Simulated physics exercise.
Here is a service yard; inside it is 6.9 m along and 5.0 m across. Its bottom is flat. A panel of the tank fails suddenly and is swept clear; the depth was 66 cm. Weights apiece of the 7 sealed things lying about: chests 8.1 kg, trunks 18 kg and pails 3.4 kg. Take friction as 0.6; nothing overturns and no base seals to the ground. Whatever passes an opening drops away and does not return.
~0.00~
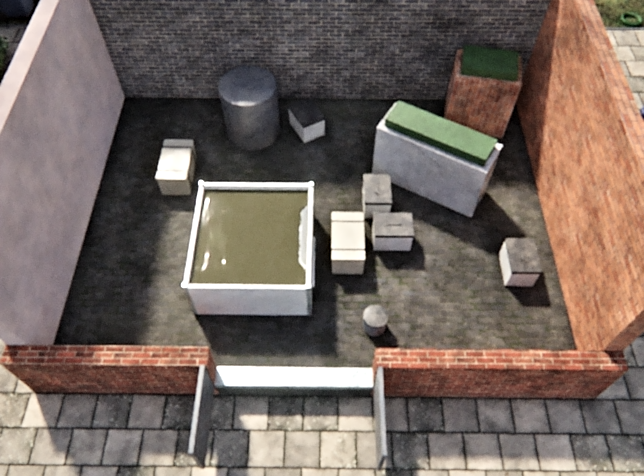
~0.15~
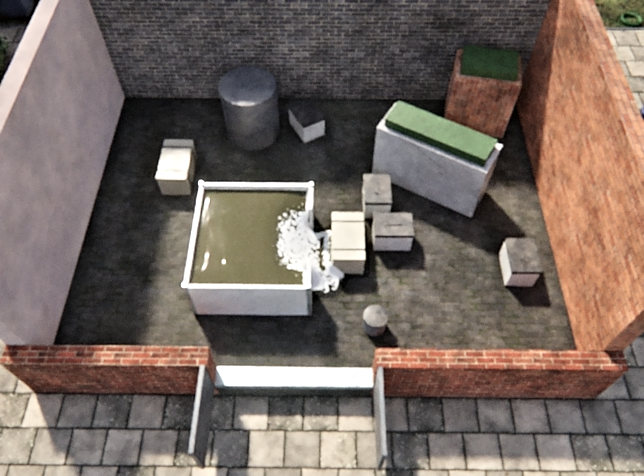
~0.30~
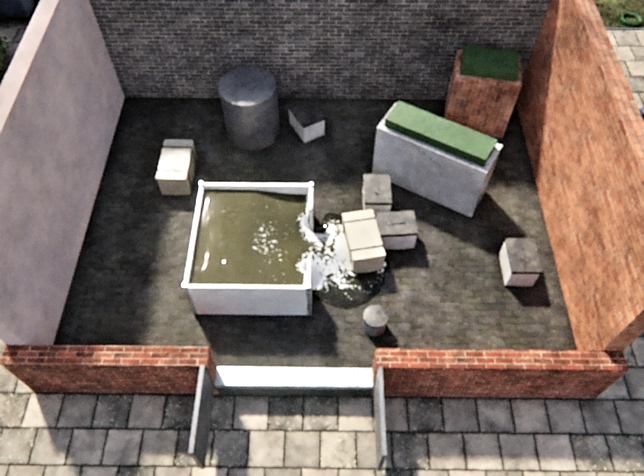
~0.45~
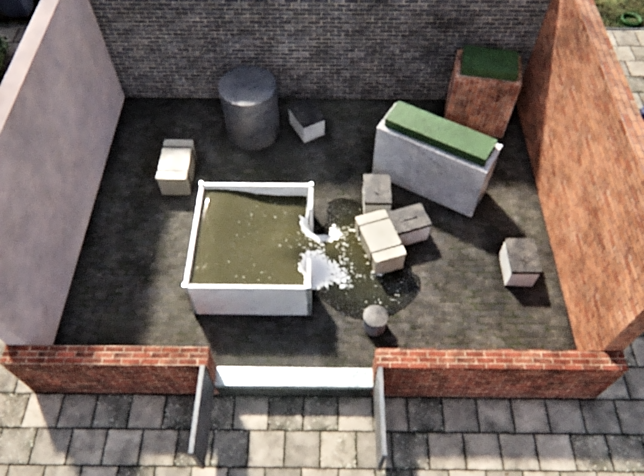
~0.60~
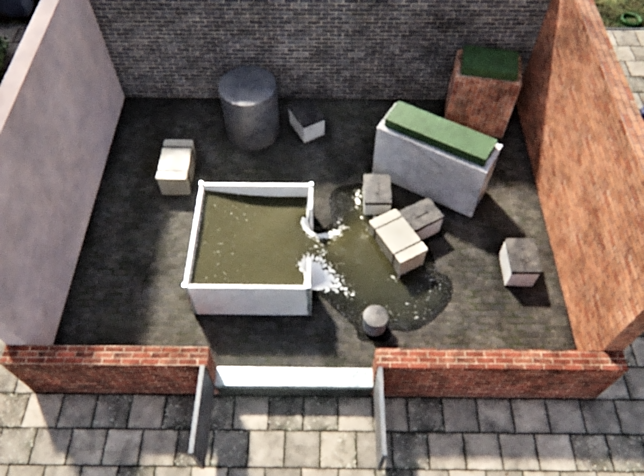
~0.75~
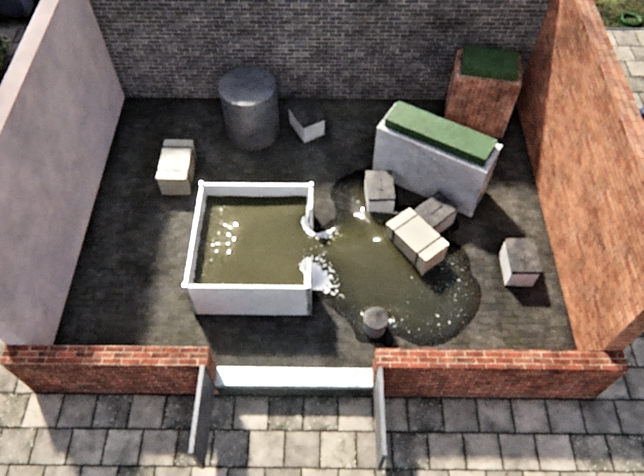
Murky water bursting through the right side of a white-walled tank, spreading across a walled yard and pushing pale boxes right.
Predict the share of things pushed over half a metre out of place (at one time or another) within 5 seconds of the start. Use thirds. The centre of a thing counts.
Share: Two thirds or more.
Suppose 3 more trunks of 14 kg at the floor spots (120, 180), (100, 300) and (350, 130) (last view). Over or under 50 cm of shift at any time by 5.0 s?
In that order: Short of it, short of it, short of it.
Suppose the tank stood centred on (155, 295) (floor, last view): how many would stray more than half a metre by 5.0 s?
Then 5.
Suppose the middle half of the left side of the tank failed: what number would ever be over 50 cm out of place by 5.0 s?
In that case 1 of them.
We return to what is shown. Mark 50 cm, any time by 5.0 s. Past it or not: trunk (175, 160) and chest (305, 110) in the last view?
In that order: Less, less.
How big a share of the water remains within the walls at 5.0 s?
Some 100 per cent remains.
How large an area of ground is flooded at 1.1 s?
Roughly 10.5 m2.
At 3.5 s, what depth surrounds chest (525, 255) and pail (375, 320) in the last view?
About 16 and 3 cm.
After 1.1 s 2 of 7 are over 50 cm from their spots; 0 afloat.
After 2.2 s 2 of 7 are over 50 cm from their spots; 3 afloat.
After 3.5 s 4 of 7 are over 50 cm from their spots; 2 afloat.
After 5.0 s 5 of 7 are over 50 cm from their spots, and 5 have been at some point; 3 afloat.
